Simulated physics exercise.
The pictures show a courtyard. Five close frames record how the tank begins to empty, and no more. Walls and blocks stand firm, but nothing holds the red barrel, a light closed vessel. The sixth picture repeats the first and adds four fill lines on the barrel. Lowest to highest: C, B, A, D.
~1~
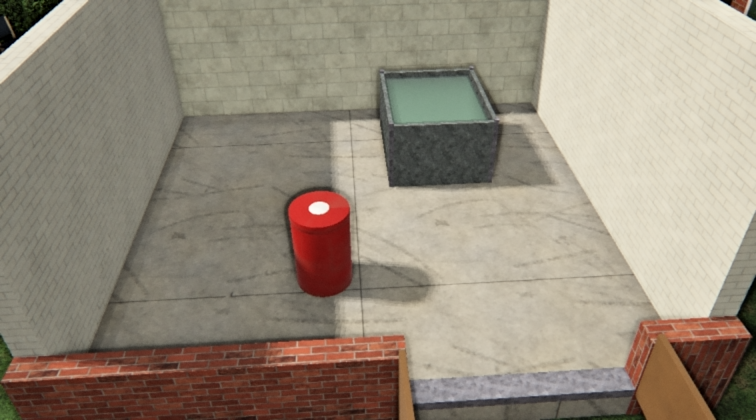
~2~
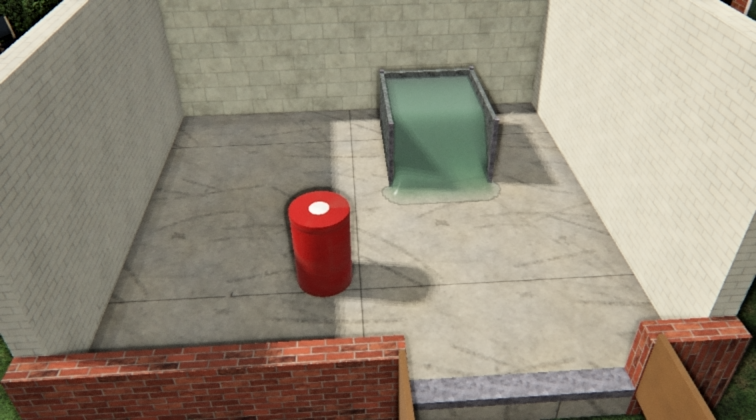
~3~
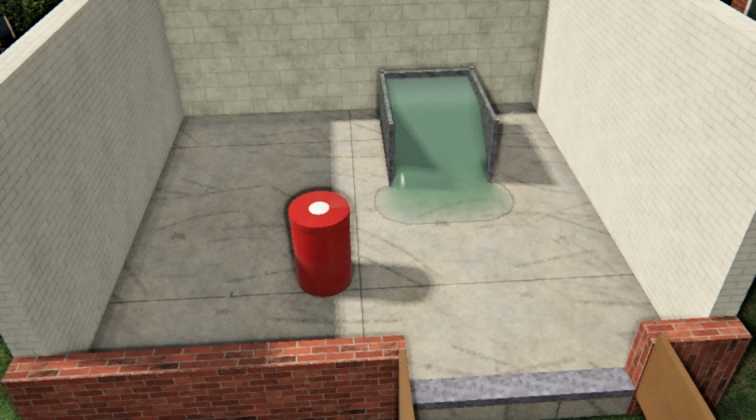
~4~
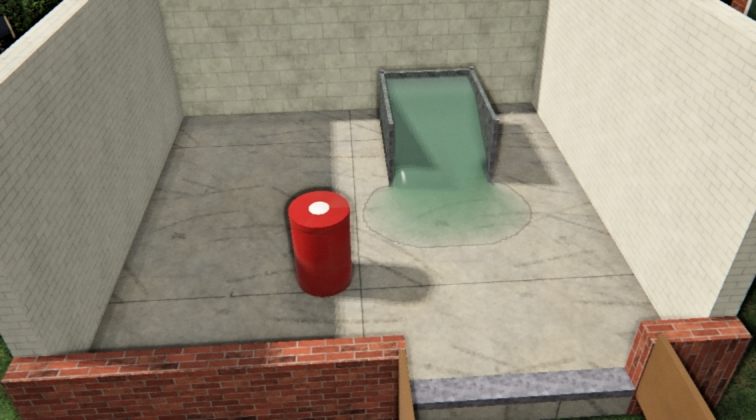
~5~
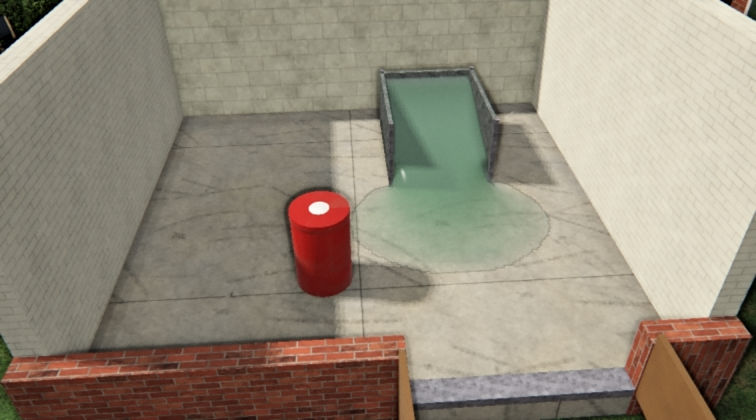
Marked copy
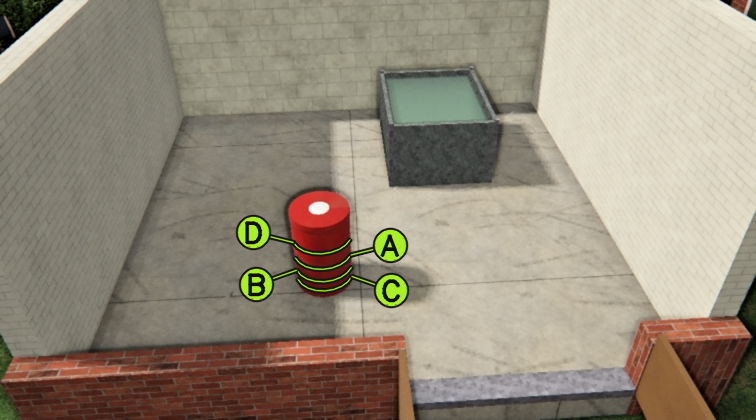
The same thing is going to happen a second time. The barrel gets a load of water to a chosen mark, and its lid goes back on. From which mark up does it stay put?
Choose B.
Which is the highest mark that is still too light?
C it is.
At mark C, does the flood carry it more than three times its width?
No.
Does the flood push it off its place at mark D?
No, that is safe.
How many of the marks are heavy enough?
Three of the four.
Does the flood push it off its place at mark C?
Yes, that goes wrong.
On the marked copy, A at (322, 269); B at (324, 281); C at (324, 290); D at (321, 253); from the bottom up C, B, A, D.
Choosing A, it does not move.
Choosing B, it does not move.
Choosing C, it is pushed about its own width away.
Choosing D, it does not move.
